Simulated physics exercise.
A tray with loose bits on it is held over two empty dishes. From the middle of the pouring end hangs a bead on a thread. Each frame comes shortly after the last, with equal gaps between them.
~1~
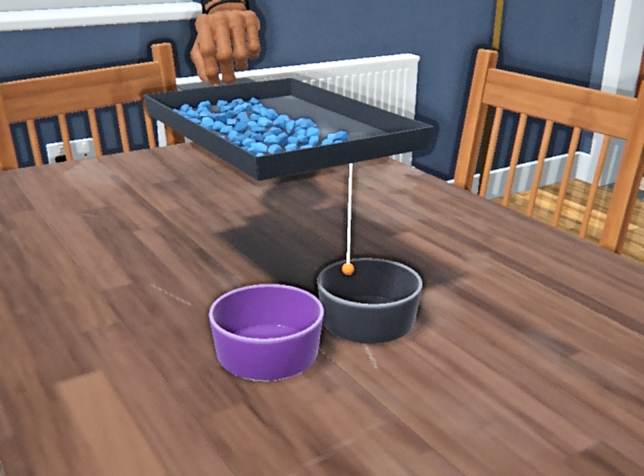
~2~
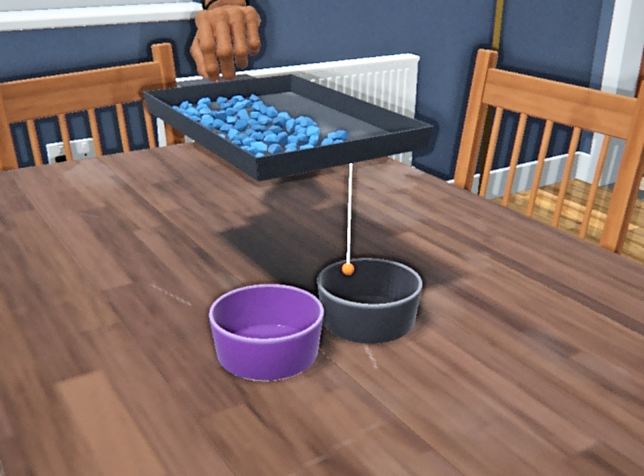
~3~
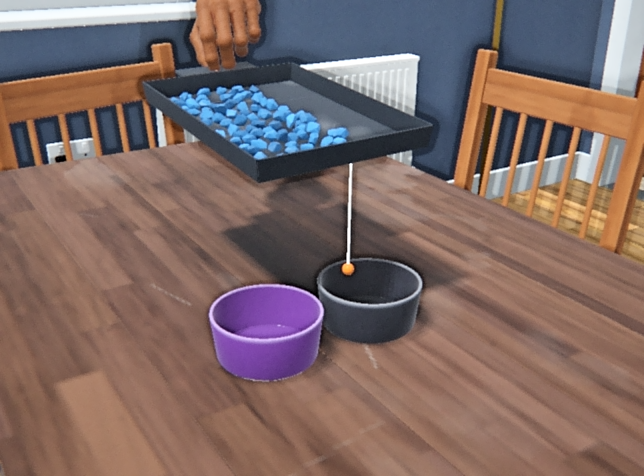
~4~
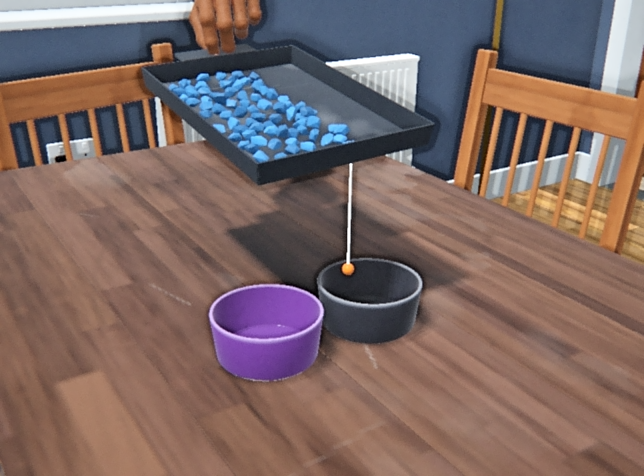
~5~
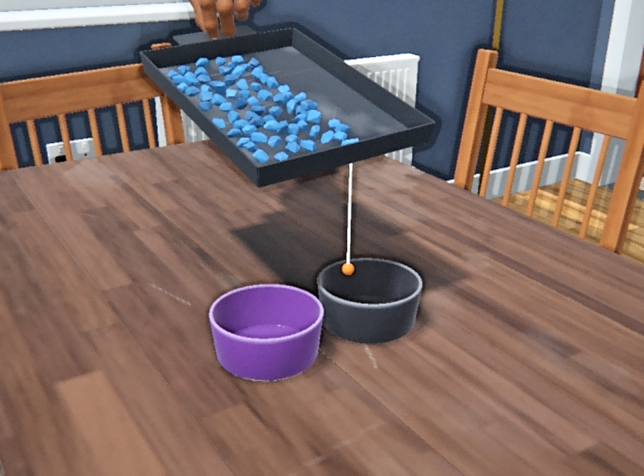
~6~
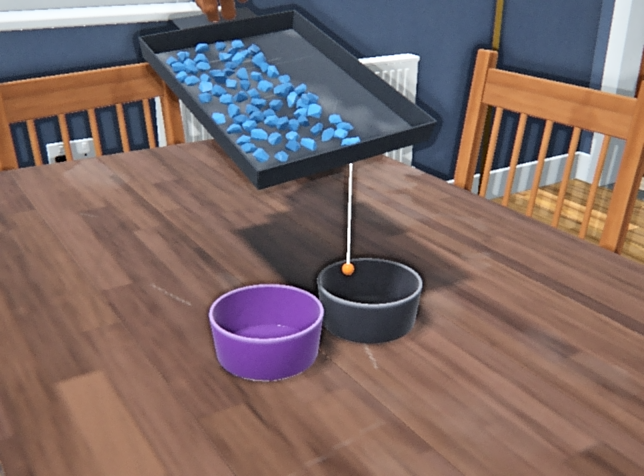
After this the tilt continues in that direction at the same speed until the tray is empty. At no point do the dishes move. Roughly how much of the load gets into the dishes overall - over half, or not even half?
The dishes gather above half.
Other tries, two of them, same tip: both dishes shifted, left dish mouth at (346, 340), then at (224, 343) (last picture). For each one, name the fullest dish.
Well, the first go goes to the leftmost dish, and the second to the rightmost dish.
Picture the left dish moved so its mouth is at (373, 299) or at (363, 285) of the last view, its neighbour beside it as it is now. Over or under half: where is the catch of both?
With the first shift the pair saves less than a half; with the second, less than a half.
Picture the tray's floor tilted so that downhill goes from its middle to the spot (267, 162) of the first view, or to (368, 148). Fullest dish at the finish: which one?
The first try goes to the one on the left and the second to the one on the right.
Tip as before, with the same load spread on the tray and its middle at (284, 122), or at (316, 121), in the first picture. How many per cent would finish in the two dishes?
60 and 50 per cent.
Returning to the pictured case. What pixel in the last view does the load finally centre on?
Resting centre, last frame: Roughly (285, 355).
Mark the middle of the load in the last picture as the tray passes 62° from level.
Its middle sits at about pixel (287, 151).
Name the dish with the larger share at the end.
It's the left of the two that is fuller.
Soon after the last picture, tray tipped steeply; nearly all on the tray; a stray few in the air.
A little later, tray tipped past a quarter turn; about half on the tray; about a quarter in the left dish; about a quarter outside both; a small part in the air.
Later still, tray tipped past a quarter turn; about two thirds in the left dish; about a third outside both.
At rest, tray tipped past a quarter turn; about two thirds in the left dish; none in the right dish; about a third outside both.
